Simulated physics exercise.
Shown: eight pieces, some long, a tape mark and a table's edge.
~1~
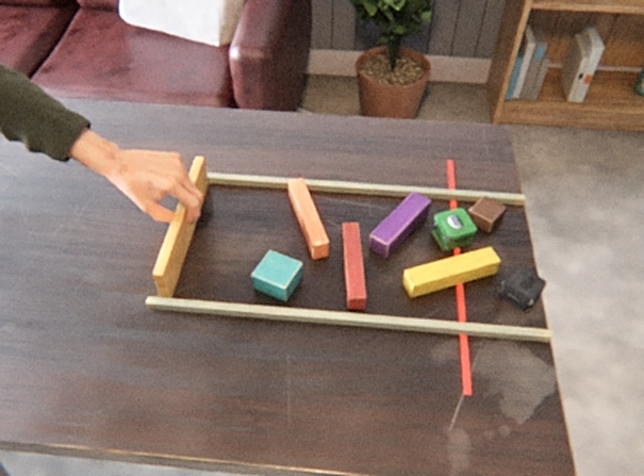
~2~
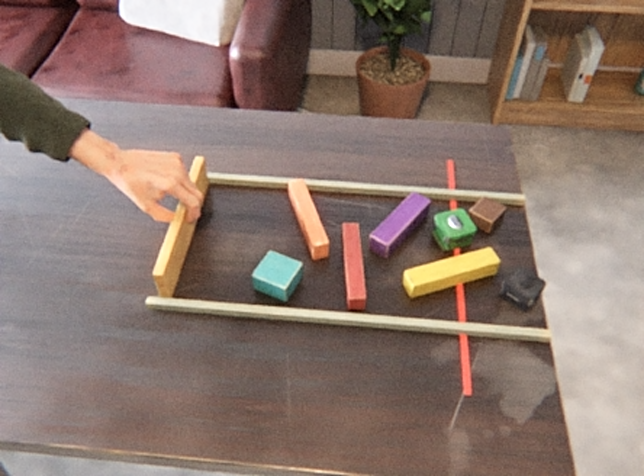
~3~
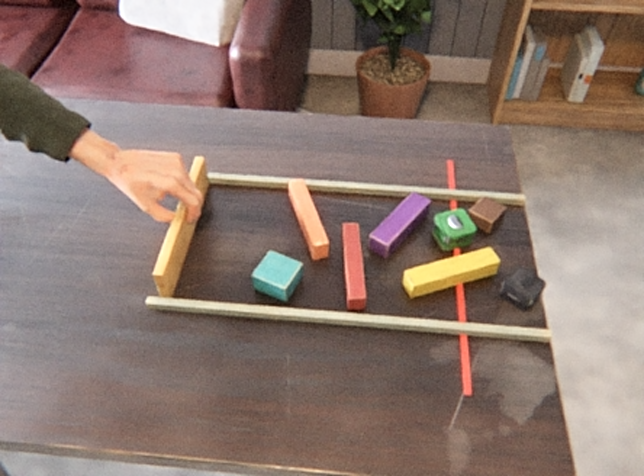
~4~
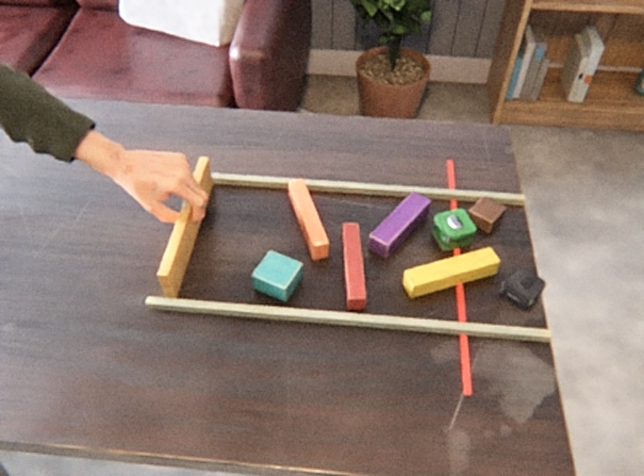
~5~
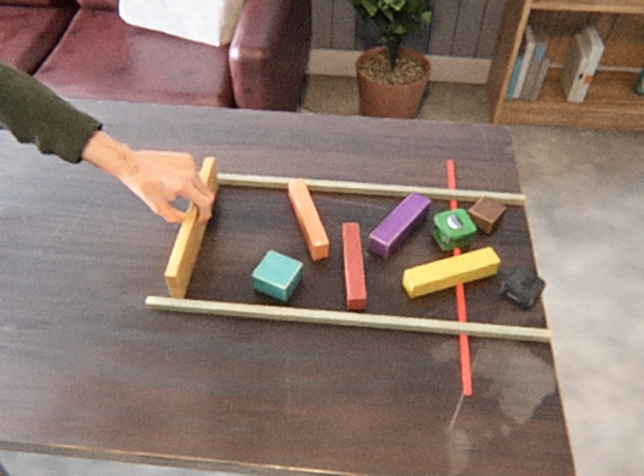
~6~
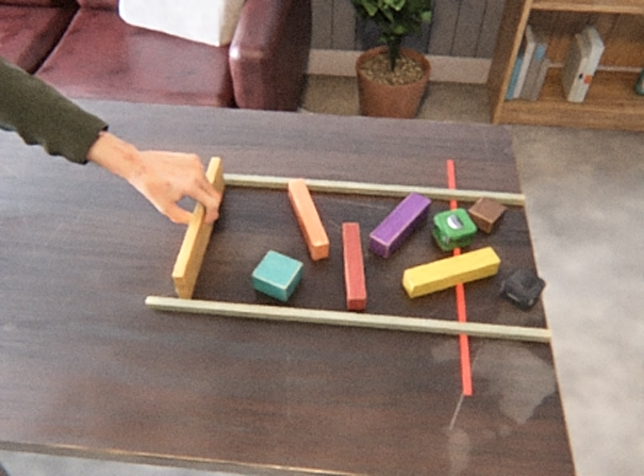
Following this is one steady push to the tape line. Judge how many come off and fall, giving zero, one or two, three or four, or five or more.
Off the edge: One or two.
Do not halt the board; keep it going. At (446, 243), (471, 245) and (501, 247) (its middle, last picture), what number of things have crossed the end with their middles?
Per position: 1 / 3 / 6.
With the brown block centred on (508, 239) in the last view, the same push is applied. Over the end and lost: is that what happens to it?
In the end the brown block slides off.
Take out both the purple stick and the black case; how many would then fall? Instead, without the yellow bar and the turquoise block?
You'd see 1 fallen, and 0 in the other try.
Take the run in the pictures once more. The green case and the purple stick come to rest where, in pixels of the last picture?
The green case settles near (530, 233); as for the purple stick, near (496, 224).
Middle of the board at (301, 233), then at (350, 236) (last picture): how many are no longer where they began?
Counts: 2 and 5.
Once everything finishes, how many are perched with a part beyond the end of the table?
2.
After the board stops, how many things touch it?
Total: 2.
Soon after, none off yet; black case at rest near (522, 289); brown block at rest near (487, 214); green case at rest near (454, 231).
In the end, the number that fall off is one or two; gone, yellow bar.
